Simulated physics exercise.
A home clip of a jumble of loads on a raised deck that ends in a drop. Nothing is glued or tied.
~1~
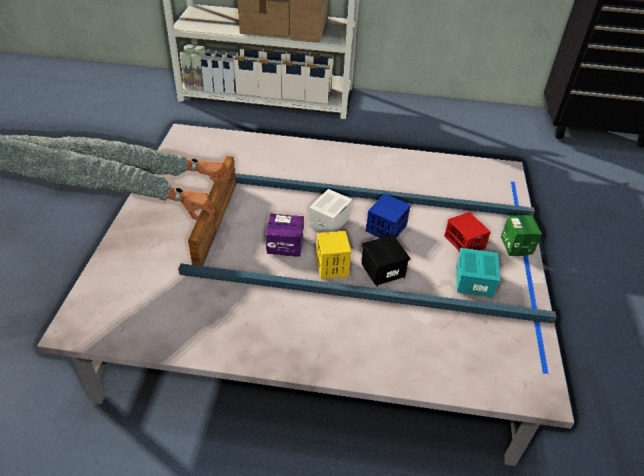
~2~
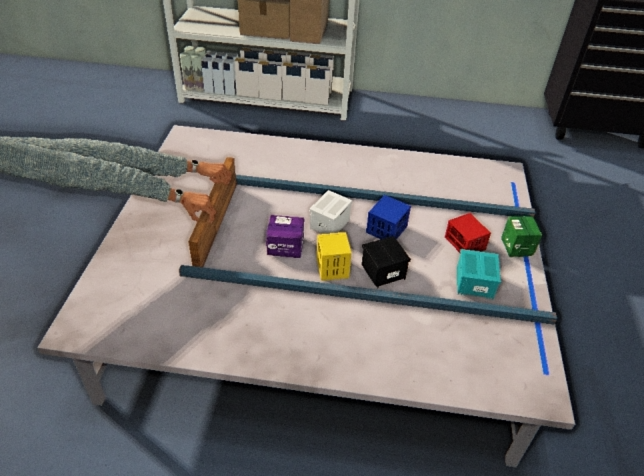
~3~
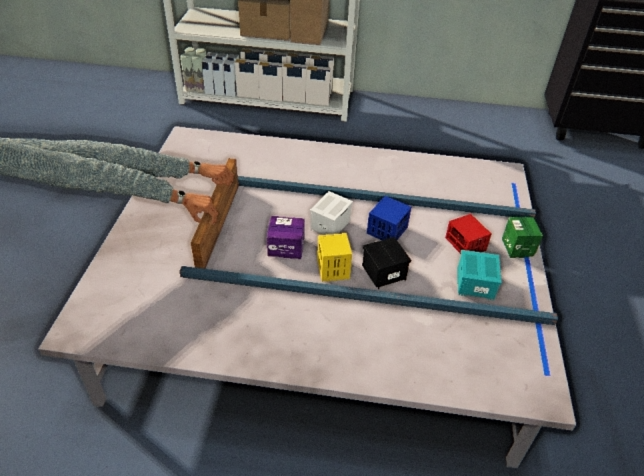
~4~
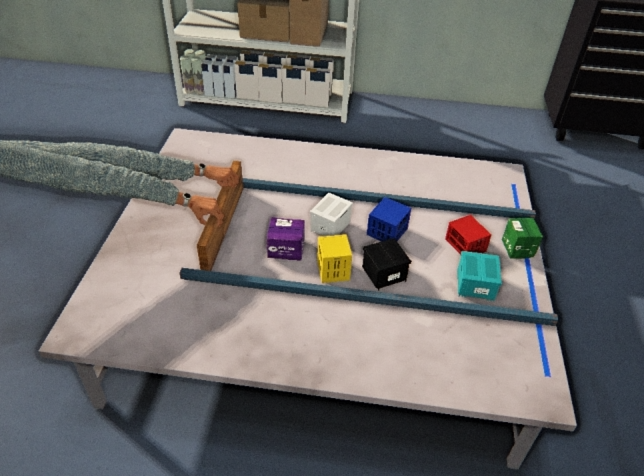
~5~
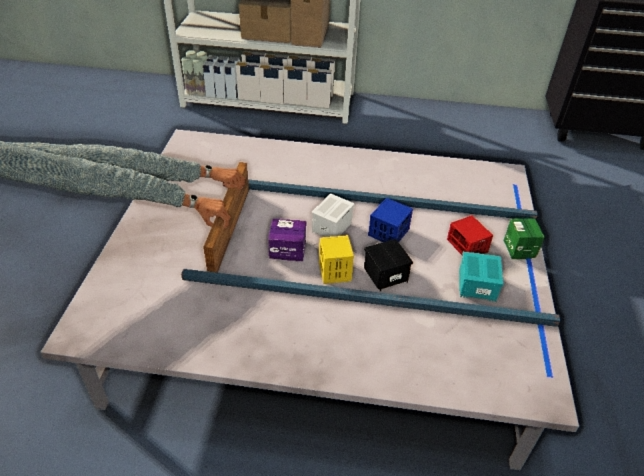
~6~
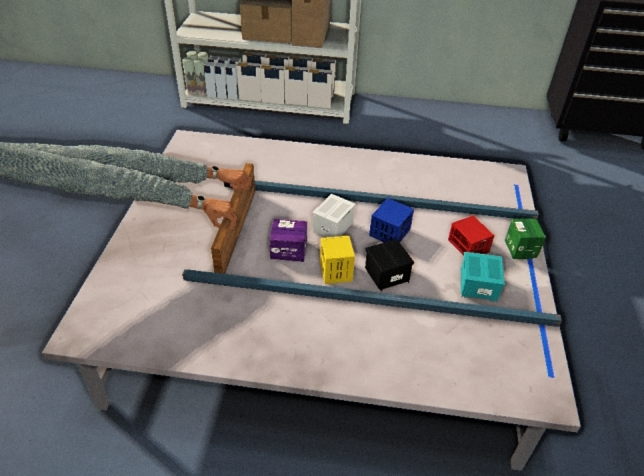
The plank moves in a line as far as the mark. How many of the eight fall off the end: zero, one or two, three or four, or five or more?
Here the number that fall off is five or more.
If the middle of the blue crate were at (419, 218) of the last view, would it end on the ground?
It tumbles off.
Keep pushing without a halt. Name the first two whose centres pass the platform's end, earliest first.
The order is the turquoise tote, then the green parcel.
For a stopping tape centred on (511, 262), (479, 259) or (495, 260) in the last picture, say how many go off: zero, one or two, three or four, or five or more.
One after another: Five or over; three to four; three to four.
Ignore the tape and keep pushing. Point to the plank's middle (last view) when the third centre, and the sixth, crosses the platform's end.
Its middle is around (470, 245) and later (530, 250).
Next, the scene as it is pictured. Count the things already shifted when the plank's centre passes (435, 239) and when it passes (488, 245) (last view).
First 8, then 8.
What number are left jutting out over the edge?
The number is 1.
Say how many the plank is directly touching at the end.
1 of them.
Soon after, none off yet; green parcel at rest near (525, 239); turquoise tote at rest near (481, 277); red crate at rest near (471, 238).
Then, none off yet; green parcel moved a little near (533, 241); turquoise tote moved well along near (553, 293); red crate moved about its own width near (506, 245).
At rest, the number that fall off is five or more; fallen, purple parcel, yellow crate, blue crate, black tote, red crate, turquoise tote and green parcel.
